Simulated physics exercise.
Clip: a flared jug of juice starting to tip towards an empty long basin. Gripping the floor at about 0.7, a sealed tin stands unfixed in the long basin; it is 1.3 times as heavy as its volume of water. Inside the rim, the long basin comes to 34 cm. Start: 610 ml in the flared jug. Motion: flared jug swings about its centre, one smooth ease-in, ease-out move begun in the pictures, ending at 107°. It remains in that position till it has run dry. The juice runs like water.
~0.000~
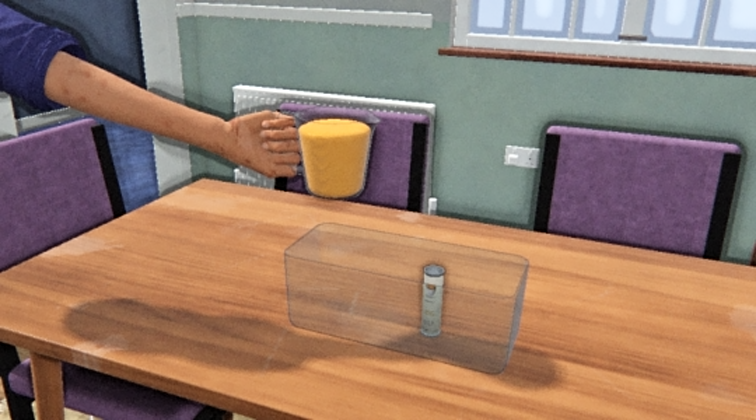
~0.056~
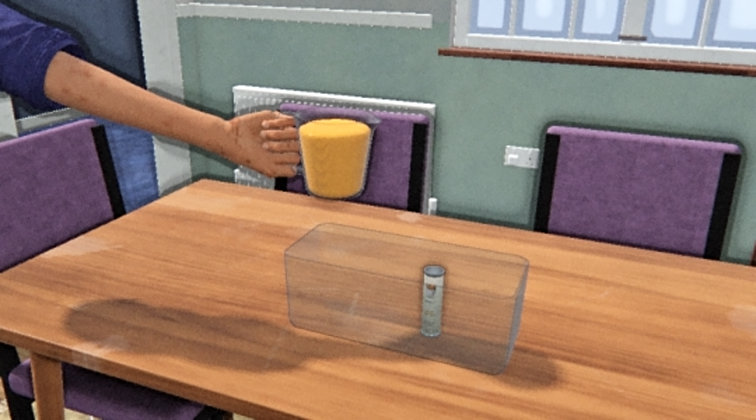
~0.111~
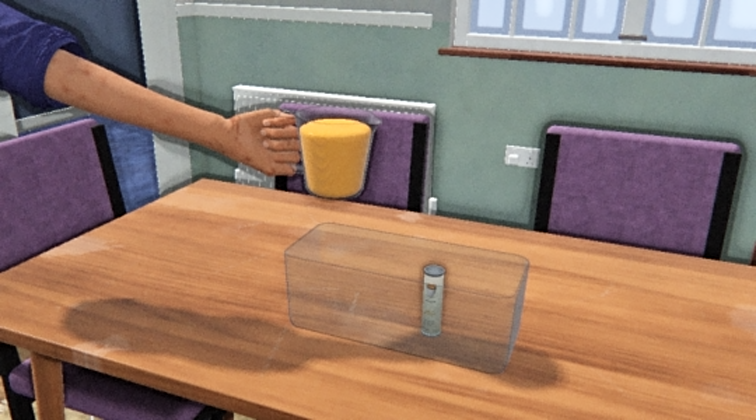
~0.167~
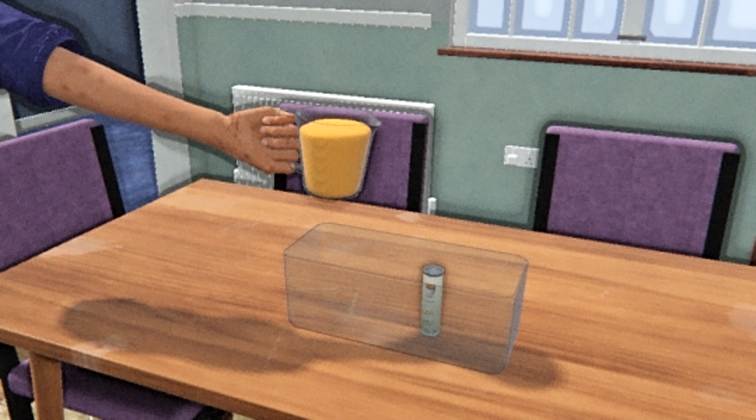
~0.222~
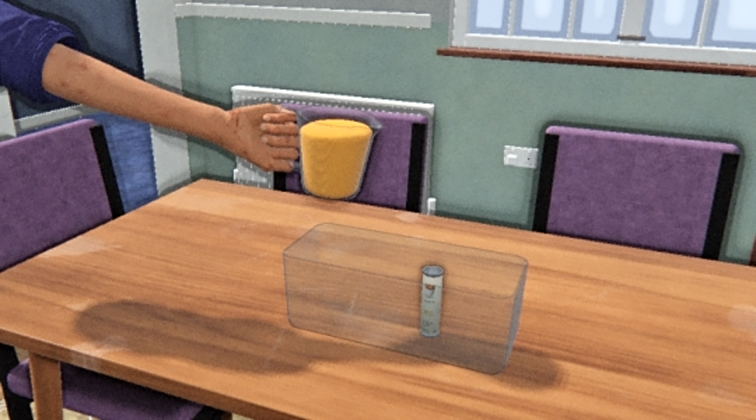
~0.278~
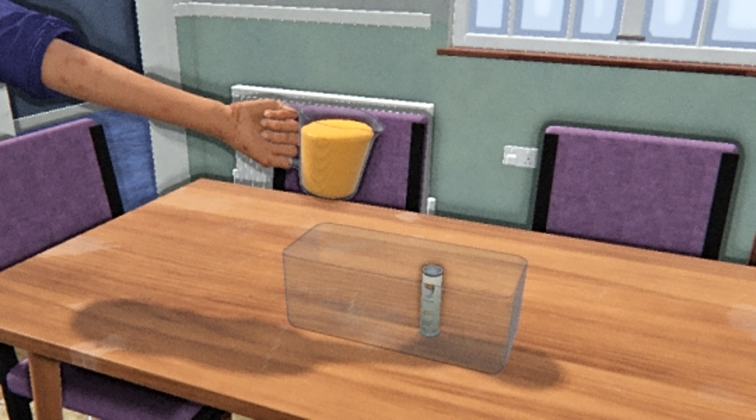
In a room with pale green walls, a white radiator and purple chairs, a wooden table is seen from slightly above by a still camera. A hand reaching from the left is beside a flared jug of orange-yellow juice, above a clear, long basin with a small pale tin by it. The jug, level at first, tilts slightly to the right, gradually quickening.
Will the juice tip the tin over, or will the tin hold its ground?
It is tipped over.
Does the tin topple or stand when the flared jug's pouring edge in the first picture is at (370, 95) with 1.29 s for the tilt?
It tumbles.
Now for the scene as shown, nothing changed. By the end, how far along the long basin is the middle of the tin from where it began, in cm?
In the end the tin's centre has shifted about 6.5 centimetres.
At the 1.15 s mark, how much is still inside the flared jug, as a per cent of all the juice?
20 %.
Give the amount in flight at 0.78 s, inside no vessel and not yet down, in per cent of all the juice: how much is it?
Roughly 16 %.
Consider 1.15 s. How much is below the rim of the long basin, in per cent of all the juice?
Near 62 in a hundred.
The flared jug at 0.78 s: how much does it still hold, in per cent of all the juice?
Portion remaining: Approx. 78 per cent.
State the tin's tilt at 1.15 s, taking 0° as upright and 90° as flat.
Lean: Around 10° from upright.
After 0.78 s the tilt is 60° and 78 per cent is still to pour; the tin stands where it began.
After 1.15 s the tilt is 96° and 21 per cent is still to pour; the tin leans 8°.
After 1.54 s the tilt is 107° and 0 per cent is still to pour; the tin lies on its side.
After 1.96 s the tilt is 107° and 0 per cent is still to pour; the tin lies on its side.
In the end the tin lies on its side.
